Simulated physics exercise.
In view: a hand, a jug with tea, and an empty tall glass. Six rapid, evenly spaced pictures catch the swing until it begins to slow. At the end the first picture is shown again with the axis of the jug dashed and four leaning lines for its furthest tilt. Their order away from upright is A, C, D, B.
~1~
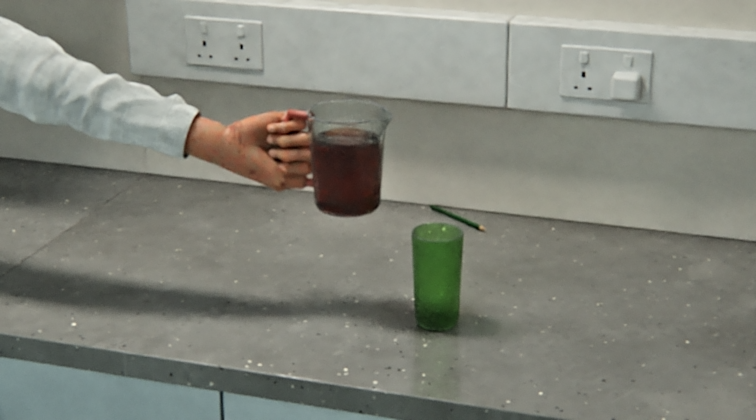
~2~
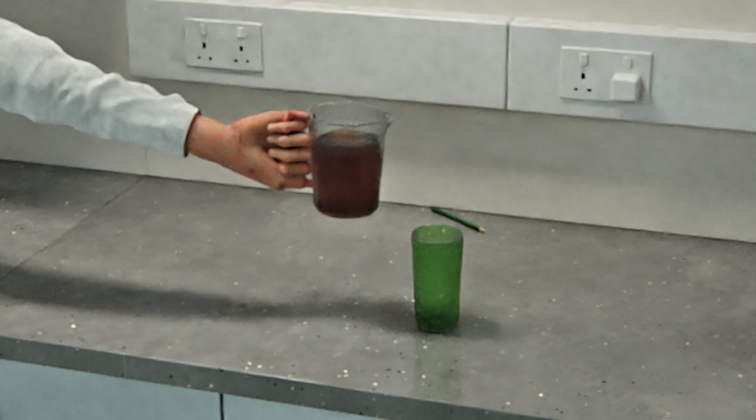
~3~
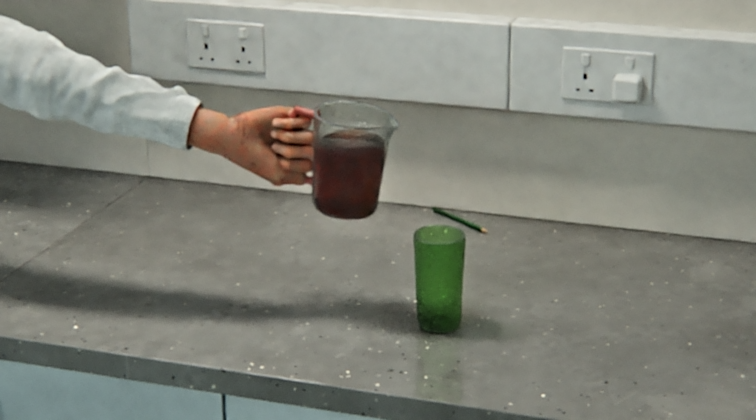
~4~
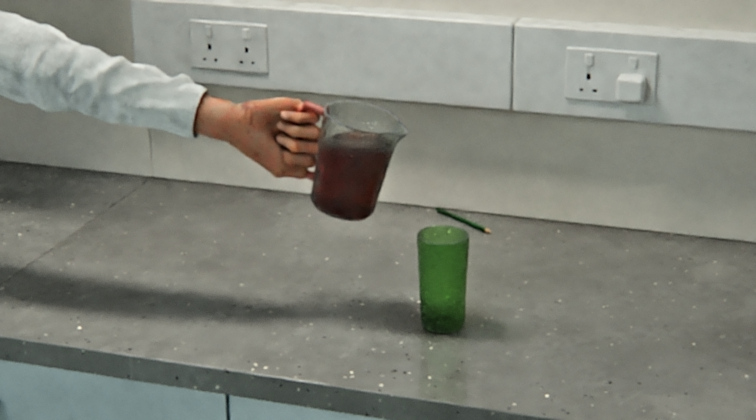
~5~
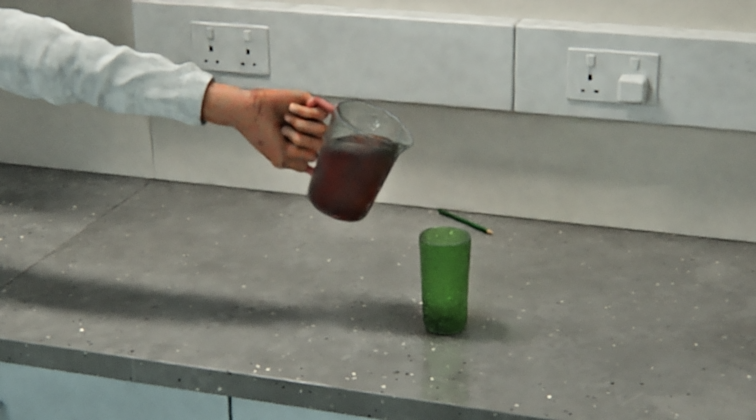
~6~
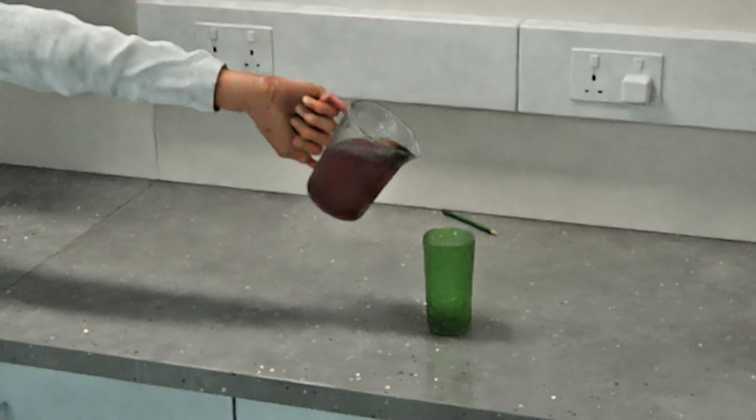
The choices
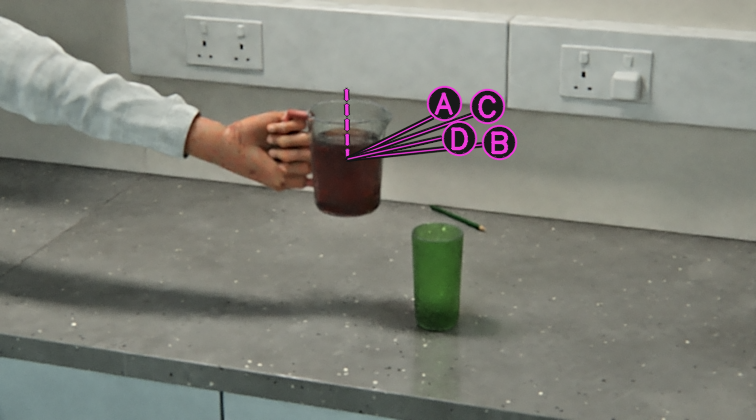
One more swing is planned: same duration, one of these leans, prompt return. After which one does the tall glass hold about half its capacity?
Line A.
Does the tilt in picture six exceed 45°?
No.
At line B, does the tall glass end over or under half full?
Over half.
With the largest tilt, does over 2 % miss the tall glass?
Yes, it does.
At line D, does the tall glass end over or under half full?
Over.
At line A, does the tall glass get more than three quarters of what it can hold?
No, it does not.
On the marked copy, A at (432, 117); B at (481, 144); C at (472, 114); D at (441, 138).
If A is chosen, the tall glass ends with about 48 % of what it can hold.
If B is chosen, the tall glass ends with about 91 % of what it can hold; 14 % of the tea is spilt.
If C is chosen, the tall glass ends with about 69 % of what it can hold.
If D is chosen, the tall glass ends with about 88 % of what it can hold; 3 % of the tea is spilt.
